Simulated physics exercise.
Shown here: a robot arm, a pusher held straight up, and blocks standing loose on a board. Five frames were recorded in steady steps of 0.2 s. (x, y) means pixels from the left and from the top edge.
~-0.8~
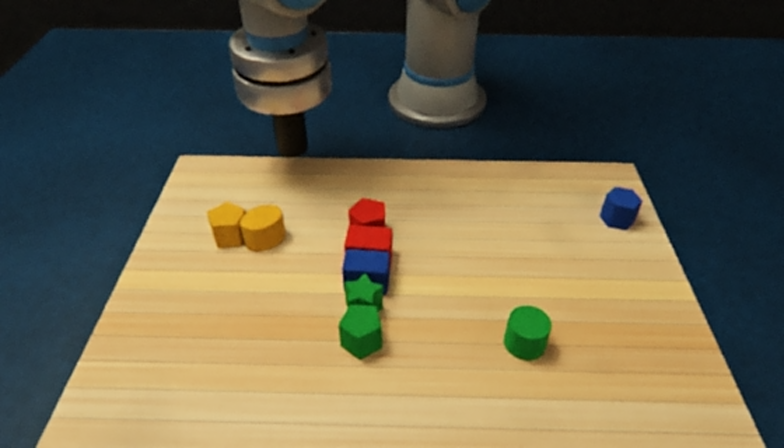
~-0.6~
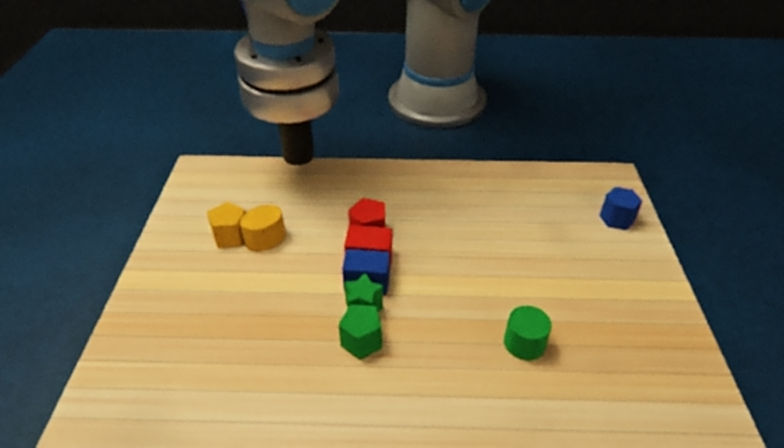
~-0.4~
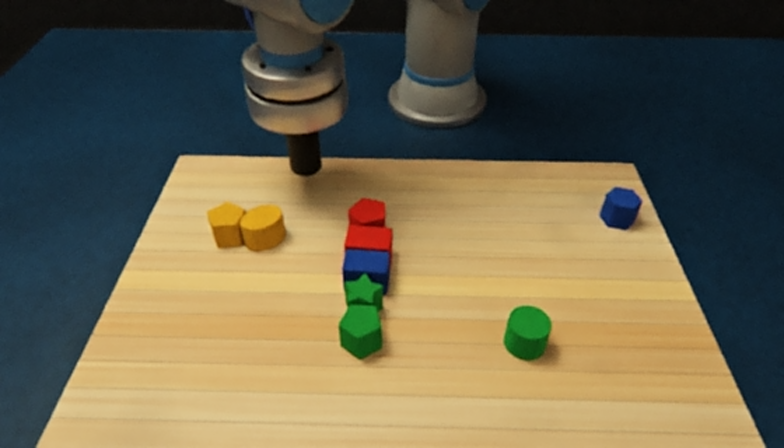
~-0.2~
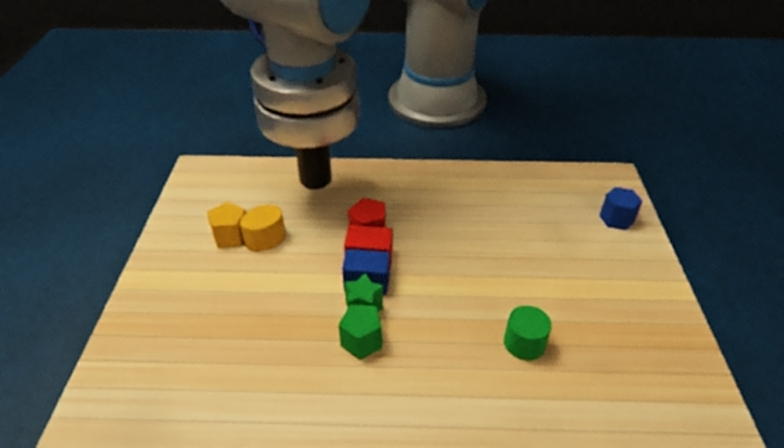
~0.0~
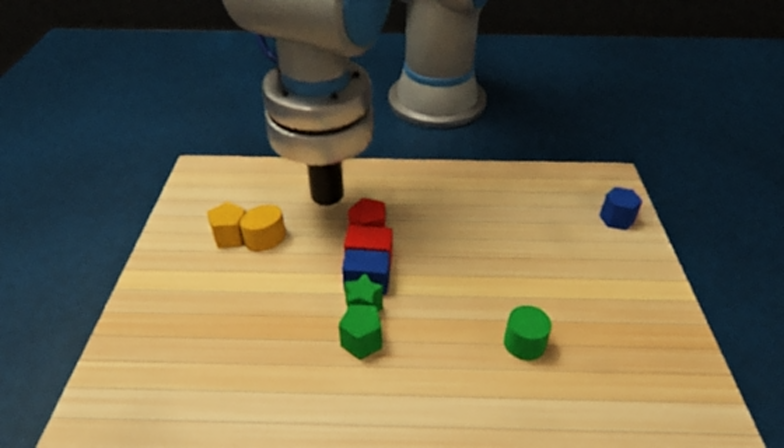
A robot arm lowers its black pusher toward the viewer and slightly right, touching no blocks.
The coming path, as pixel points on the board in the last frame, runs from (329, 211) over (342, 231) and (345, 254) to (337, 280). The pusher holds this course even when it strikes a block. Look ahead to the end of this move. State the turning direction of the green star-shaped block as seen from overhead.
It spins with the clock.
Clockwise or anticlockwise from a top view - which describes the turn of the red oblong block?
Watching from overhead, you'd notice the red oblong block rotating counter-clockwise.
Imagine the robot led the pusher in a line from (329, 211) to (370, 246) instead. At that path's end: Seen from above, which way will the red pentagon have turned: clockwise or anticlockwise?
The red pentagon rotates counterclockwise.
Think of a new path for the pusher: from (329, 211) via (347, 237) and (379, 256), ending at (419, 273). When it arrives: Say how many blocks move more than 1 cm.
The answer is three or more blocks, counting only moves over 1 cm.
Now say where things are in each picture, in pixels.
Tip of the pusher at (293, 149), middles of tops, green pentagon at (361, 319), green star-shaped block at (362, 288), blue oblong block at (366, 260), red pentagon at (368, 210), red oblong block at (369, 236), in the first picture.
Pusher at (299, 157), nothing pushed, in the second picture.
Pusher at (306, 167), nothing pushed, in the third picture.
Pusher at (316, 180), nothing pushed, in the fourth picture.
Pusher at (327, 195), green pentagon at (361, 319), green star-shaped block at (362, 288), blue oblong block at (366, 260), red pentagon at (368, 210), red oblong block at (369, 236), in the fifth picture.
The first path, step by step. One third of the way, pusher at (341, 216); red pentagon at (374, 213), turned 25° anticlockwise.
Two thirds of the way, pusher at (344, 239); green pentagon at (360, 328), turned 25° clockwise; green star-shaped block at (371, 300), turned 15° clockwise; blue oblong block at (377, 274), turned 20° anticlockwise; red pentagon at (378, 215), turned 45° anticlockwise; red oblong block at (377, 250), turned 20° anticlockwise.
At the end, pusher at (336, 263); green pentagon at (362, 341), turned 45° clockwise; green star-shaped block at (385, 316), turned 30° clockwise; blue oblong block at (396, 286), turned 30° anticlockwise; red pentagon at (378, 215), turned 45° anticlockwise; red oblong block at (373, 259), turned 70° anticlockwise.
